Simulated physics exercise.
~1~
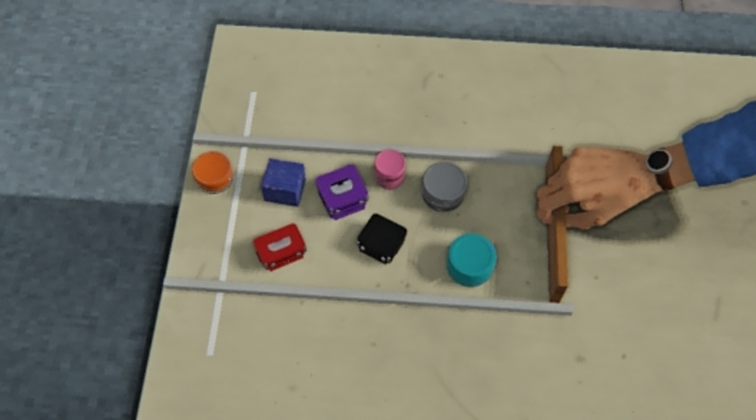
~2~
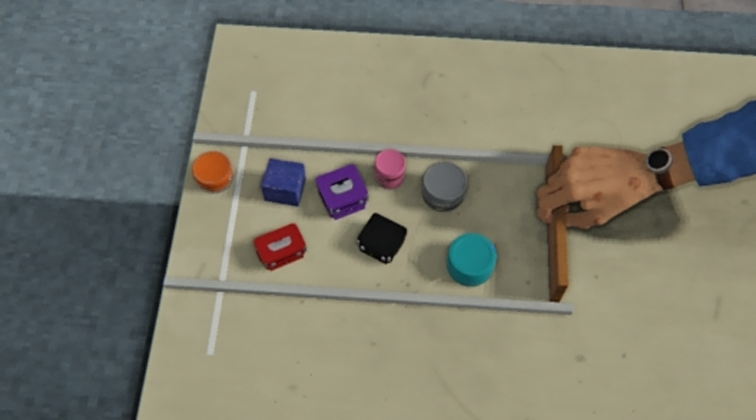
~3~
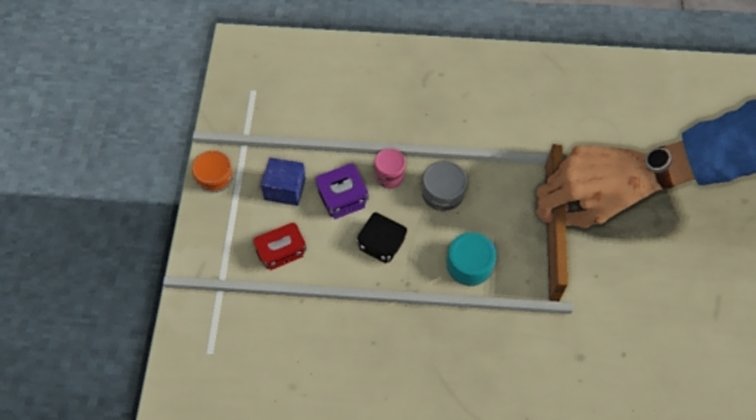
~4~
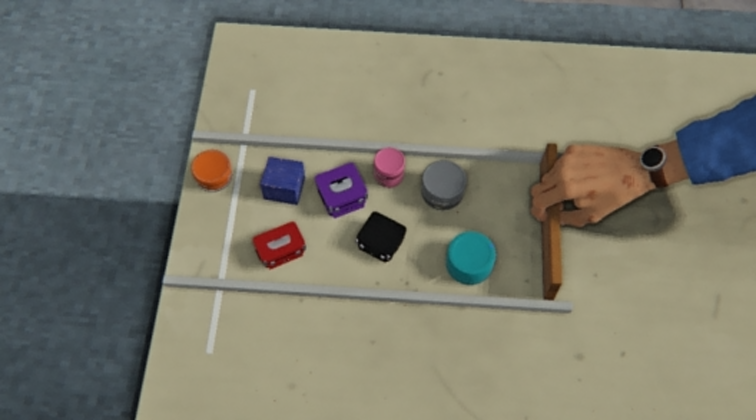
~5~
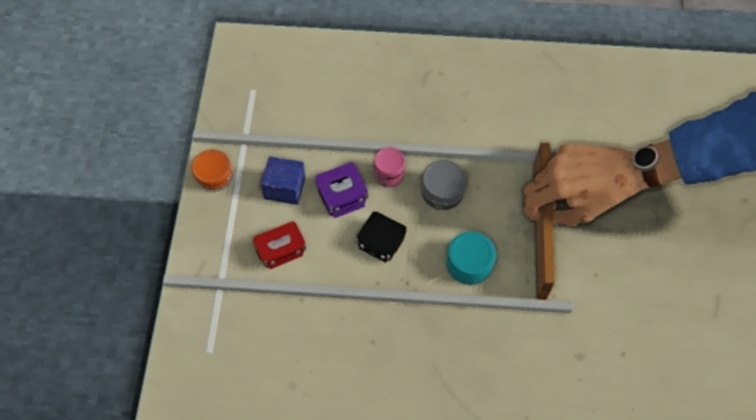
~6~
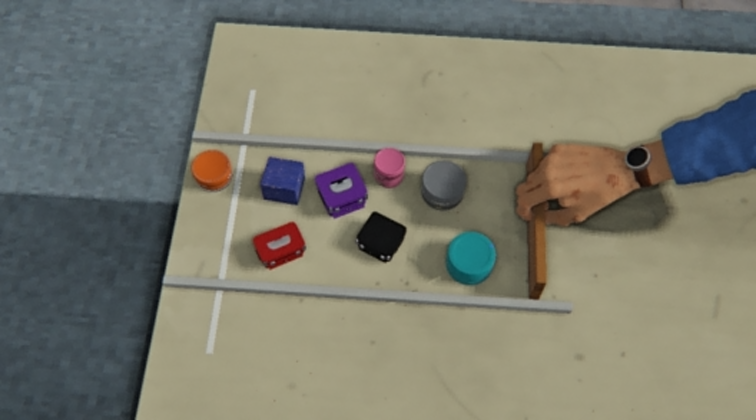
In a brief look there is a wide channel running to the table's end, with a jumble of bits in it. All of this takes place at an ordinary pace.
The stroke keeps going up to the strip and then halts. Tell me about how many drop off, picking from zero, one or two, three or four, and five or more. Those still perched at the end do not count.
The answer is three or four.
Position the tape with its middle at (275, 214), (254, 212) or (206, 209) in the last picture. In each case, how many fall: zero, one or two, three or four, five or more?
One after another: One or two, one to two, more than four.
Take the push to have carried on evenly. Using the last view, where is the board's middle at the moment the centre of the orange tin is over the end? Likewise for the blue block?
Approx. (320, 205) for the first, approx. (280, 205) for the second.
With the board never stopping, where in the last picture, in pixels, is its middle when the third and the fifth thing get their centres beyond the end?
The first one at (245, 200), the next at (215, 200).
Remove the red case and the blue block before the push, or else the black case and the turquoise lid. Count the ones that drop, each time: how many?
Fallen: 2, and 2 in the other try.
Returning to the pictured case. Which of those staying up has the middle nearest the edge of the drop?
It would be the black case, I'd say.
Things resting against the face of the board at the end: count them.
3 are in contact with it.
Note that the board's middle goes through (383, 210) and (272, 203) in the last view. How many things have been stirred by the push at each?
Answer - first 6, then 8.
Early on, none off yet; orange tin at rest near (212, 171); blue block at rest near (283, 181); red case at rest near (280, 247).
A while later, none off yet; orange tin at rest near (212, 171); blue block travelled about its own width near (260, 177); red case at rest near (280, 247).
Further along, one off so far; orange tin leaning well over near (163, 200); blue block travelled well along near (188, 165); red case travelled well along near (205, 253).
Finally, the number that fall off is three or four; lost, purple case, red case, blue block and orange tin.
